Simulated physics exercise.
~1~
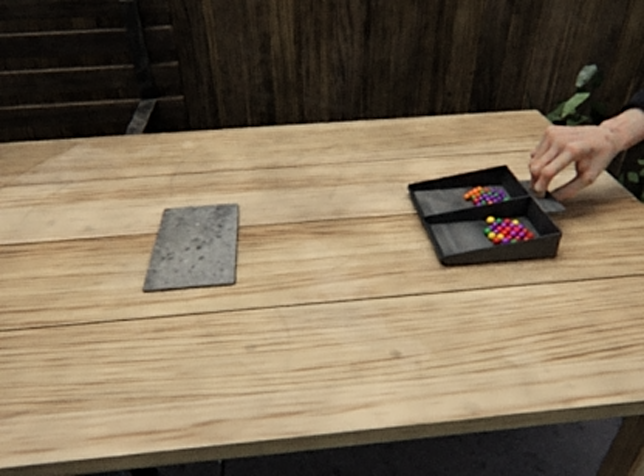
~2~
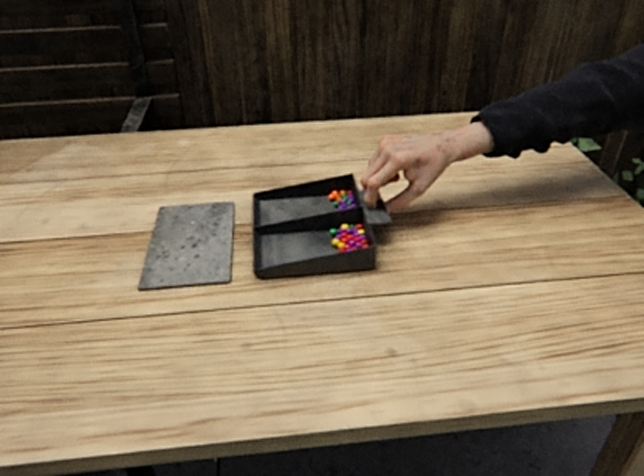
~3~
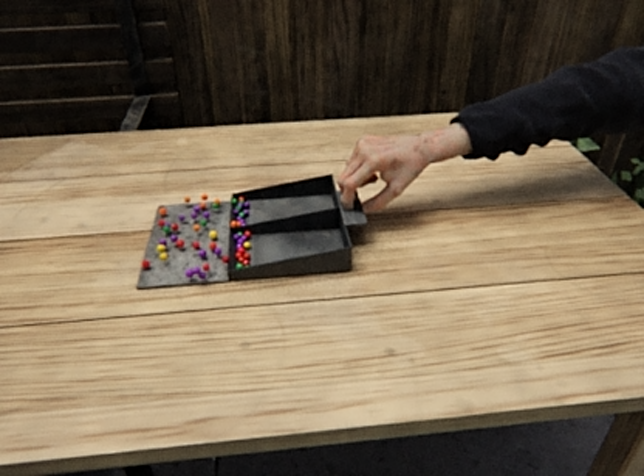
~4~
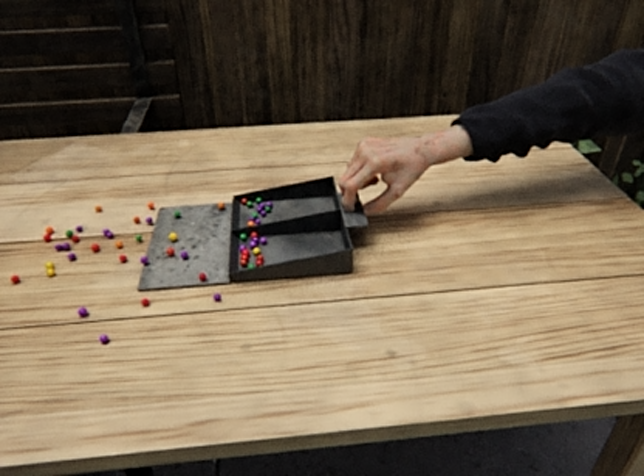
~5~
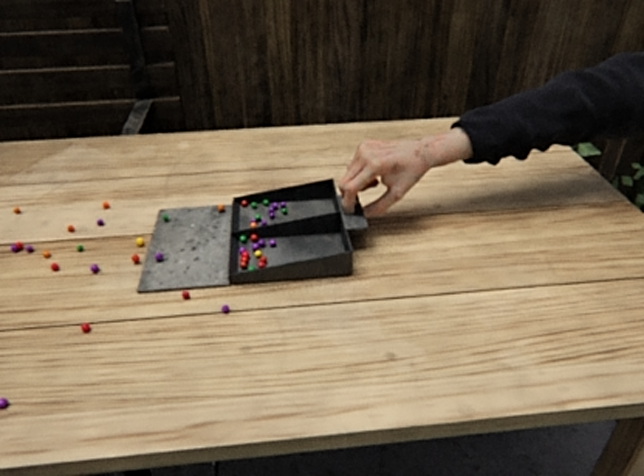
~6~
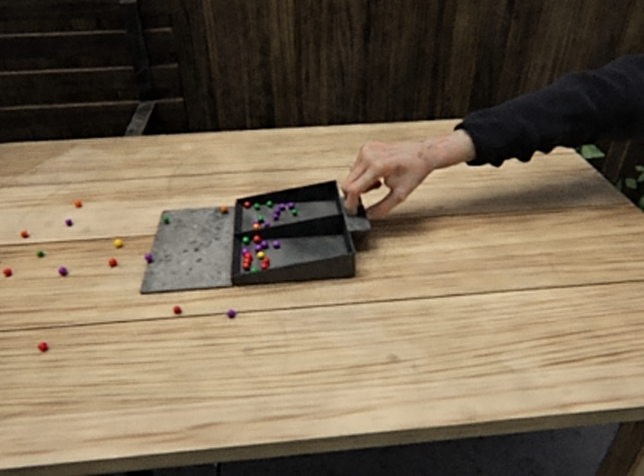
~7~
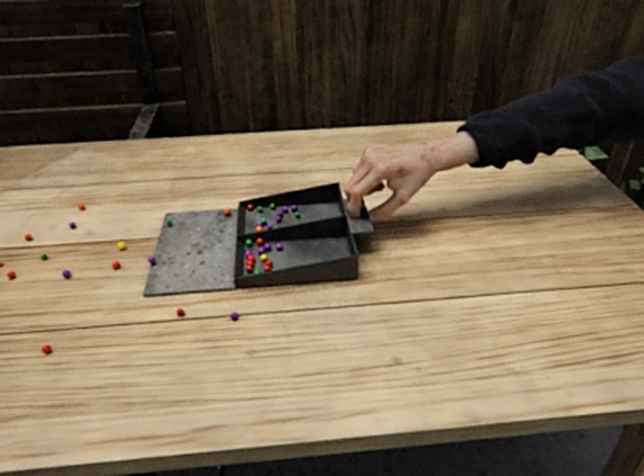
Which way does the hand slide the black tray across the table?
The hand slides the tray to the left, towards the gray slab.
